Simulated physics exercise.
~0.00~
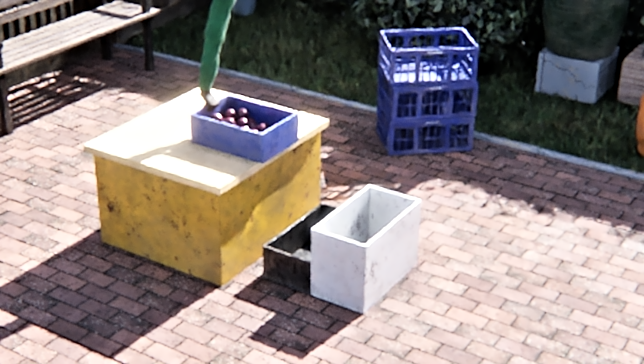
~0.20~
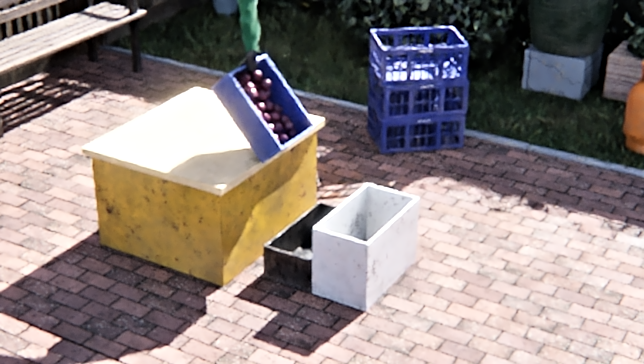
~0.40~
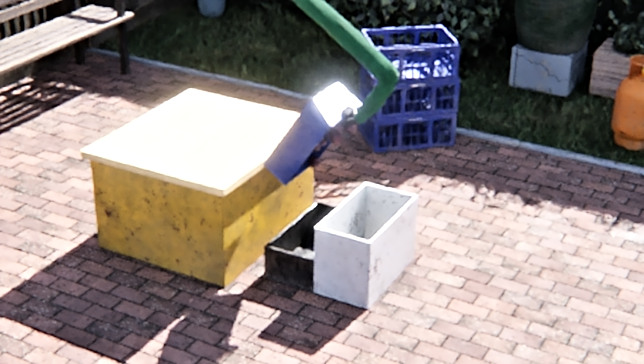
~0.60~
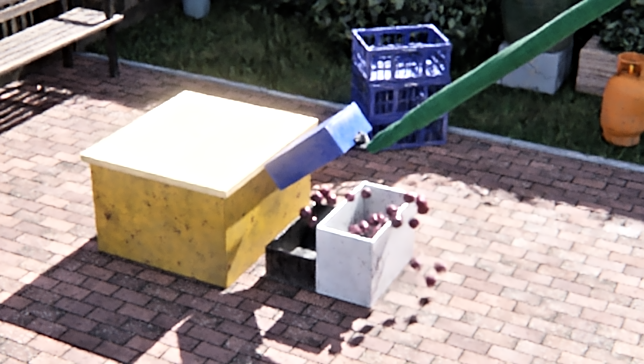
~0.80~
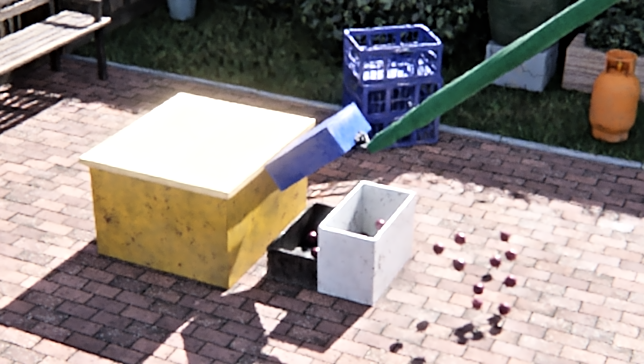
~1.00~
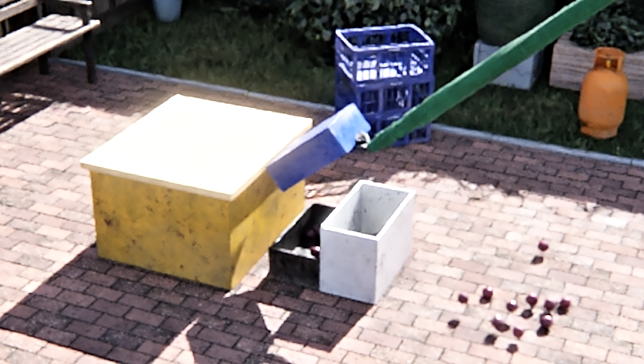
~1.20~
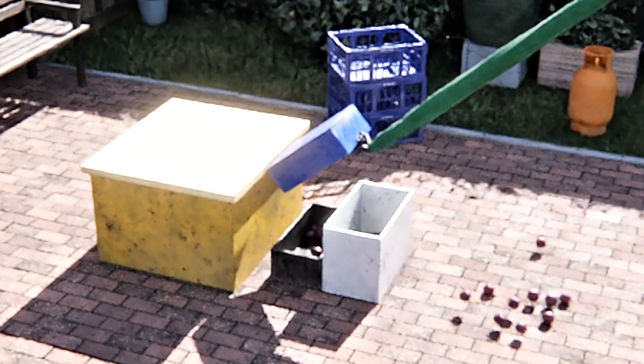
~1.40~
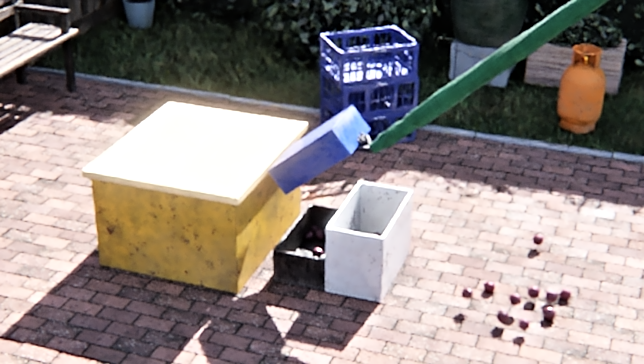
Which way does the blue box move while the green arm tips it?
The blue box moves to the right, towards the side where the black trough and white tub stand.
